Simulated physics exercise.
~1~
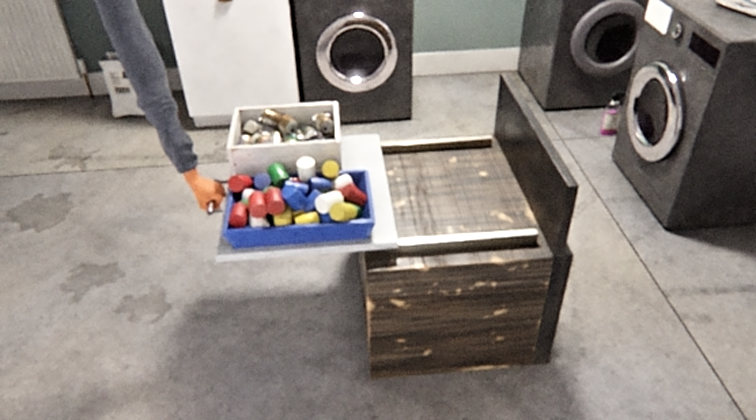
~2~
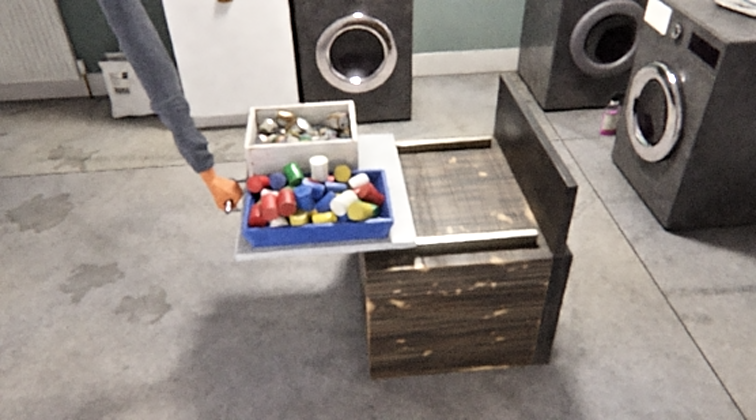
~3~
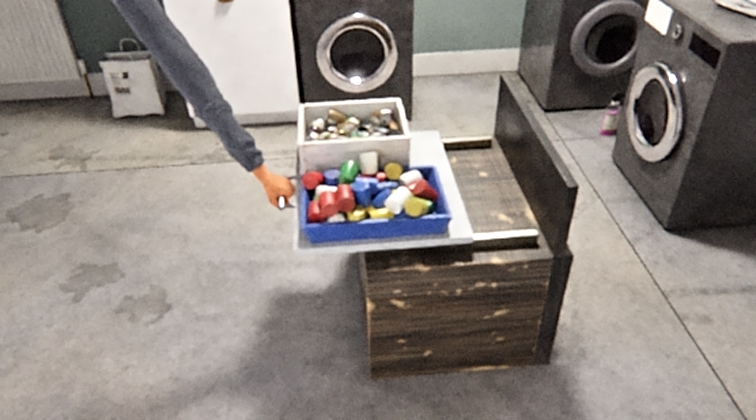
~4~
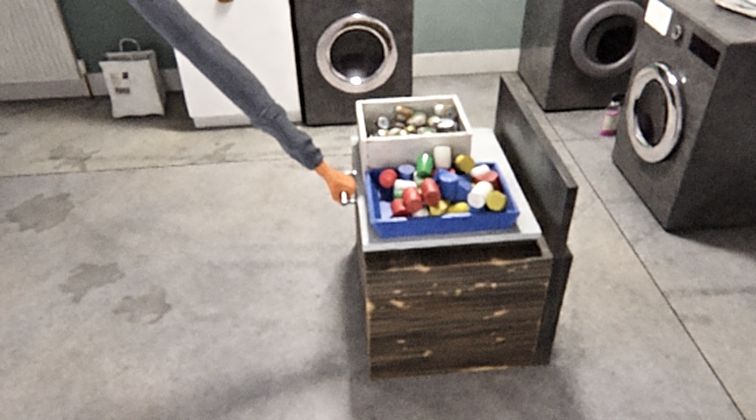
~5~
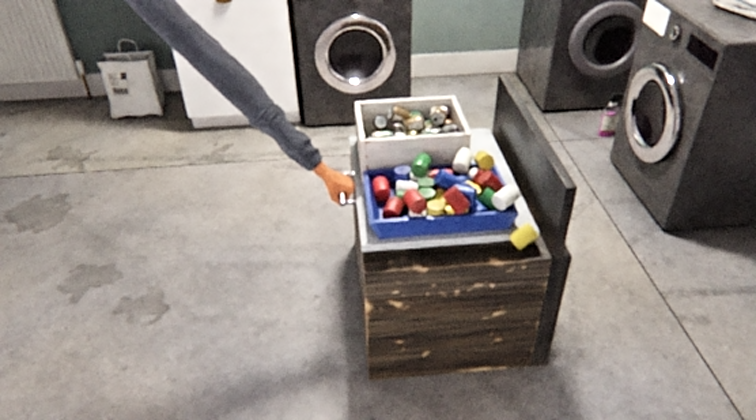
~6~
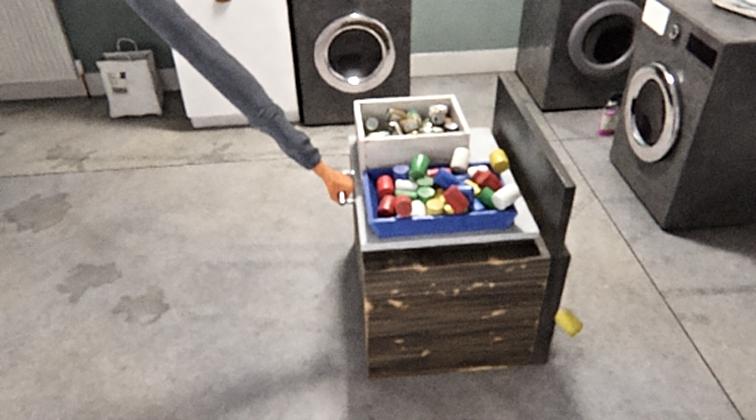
A hand pushes a shelf of two crates right until a yellow jar tumbles off.
